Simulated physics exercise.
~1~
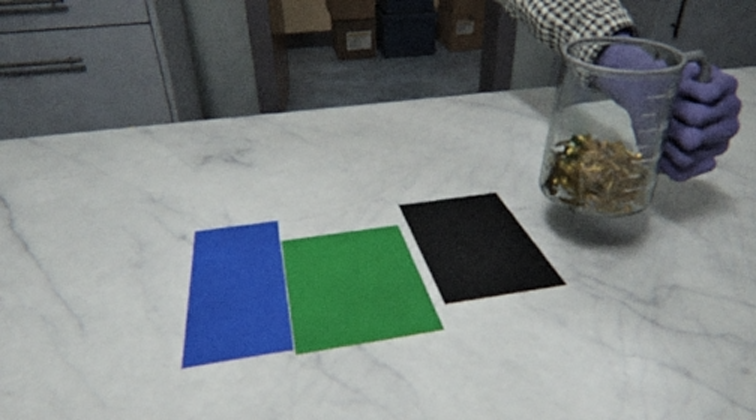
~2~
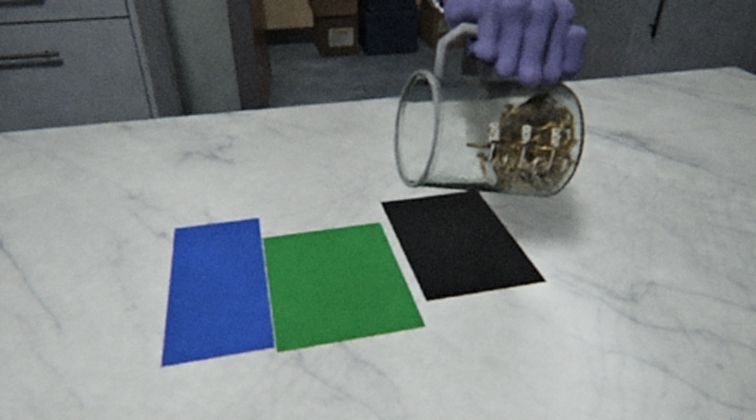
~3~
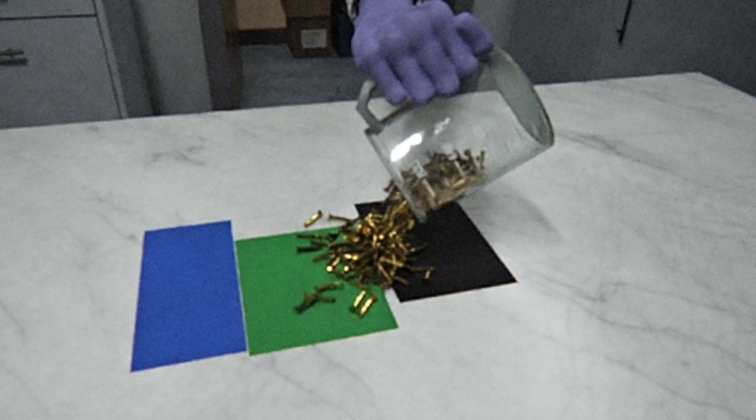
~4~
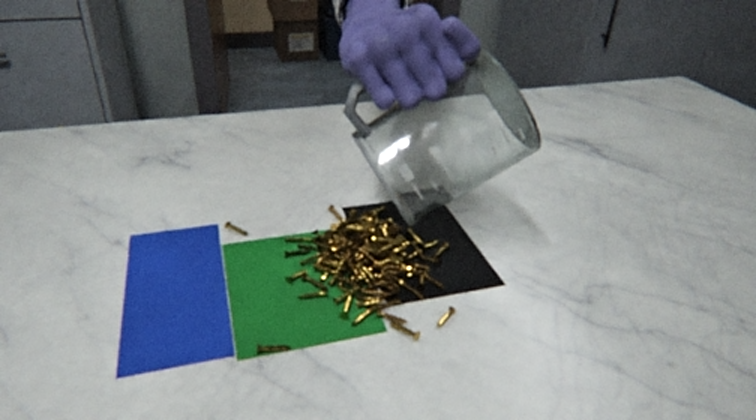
A purple-gloved hand with a checkered sleeve holds a clear glass jug of brass-coloured screws at the right of a pale marbled table, seen from above at an angle in a room with grey cabinets. Blue, green and black mats lie from left to right. The hand carries the jug left and tips it onto its side above the black mat, then turns it further until screws pour out. They pile across the black and green mats as the view pans slightly right. Finally the jug hangs empty, mouth down, with a few screws strewn on bare table and the blue mat clear.
